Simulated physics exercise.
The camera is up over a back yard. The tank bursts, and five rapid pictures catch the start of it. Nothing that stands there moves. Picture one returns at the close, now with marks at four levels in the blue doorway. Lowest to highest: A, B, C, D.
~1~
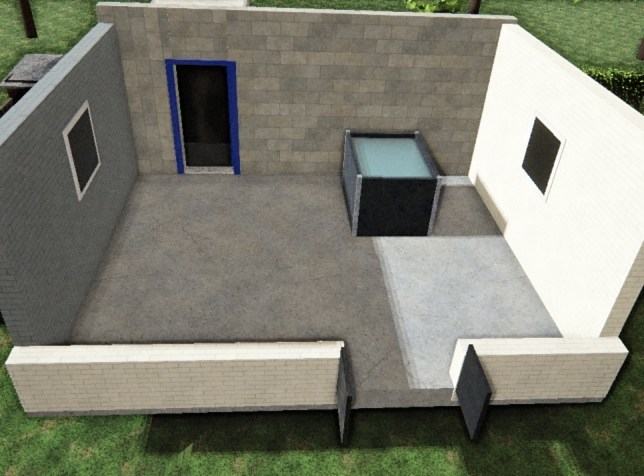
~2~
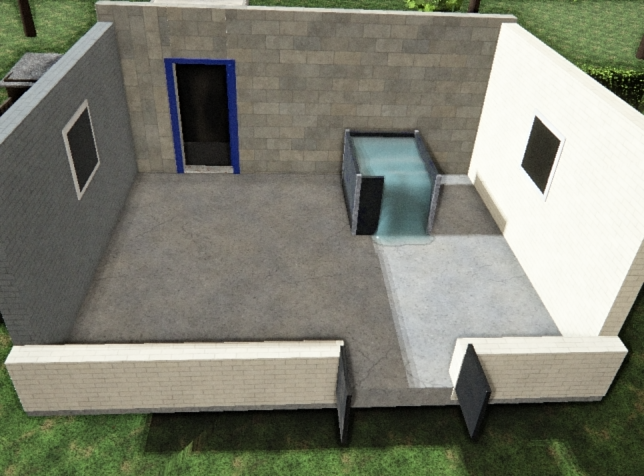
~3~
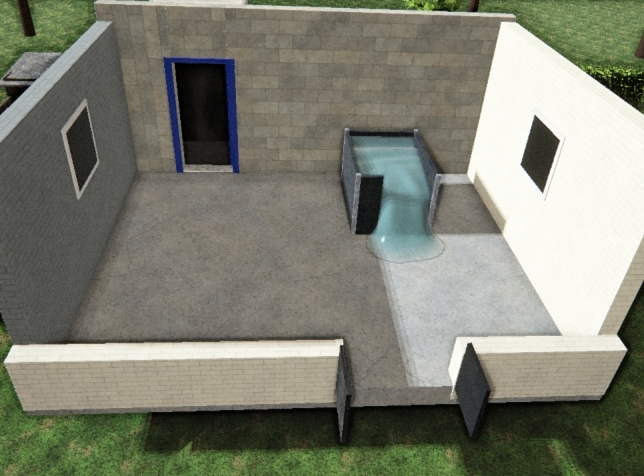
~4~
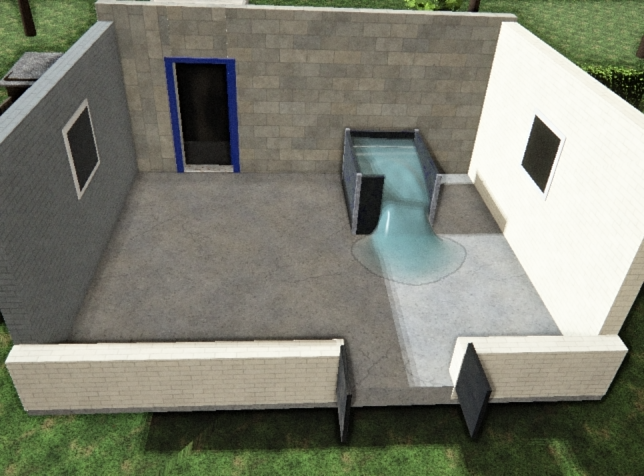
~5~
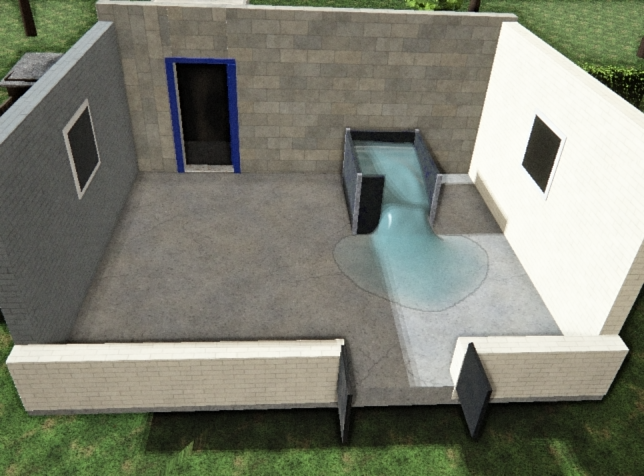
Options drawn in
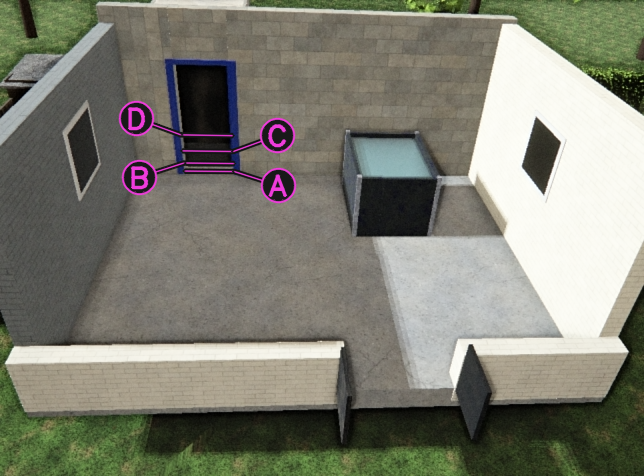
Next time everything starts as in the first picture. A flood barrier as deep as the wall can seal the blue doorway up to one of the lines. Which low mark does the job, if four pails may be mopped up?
Take A.
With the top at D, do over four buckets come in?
No.
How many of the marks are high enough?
All of the four.
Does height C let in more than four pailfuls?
No, that is safe.
On the marked copy, A at (209, 171); B at (209, 163); C at (208, 151); D at (206, 135); from the bottom up A, B, C, D.
With A, a splash gets over, under a bucket.
With B, nothing gets over.
With C, nothing gets over.
With D, nothing gets over.
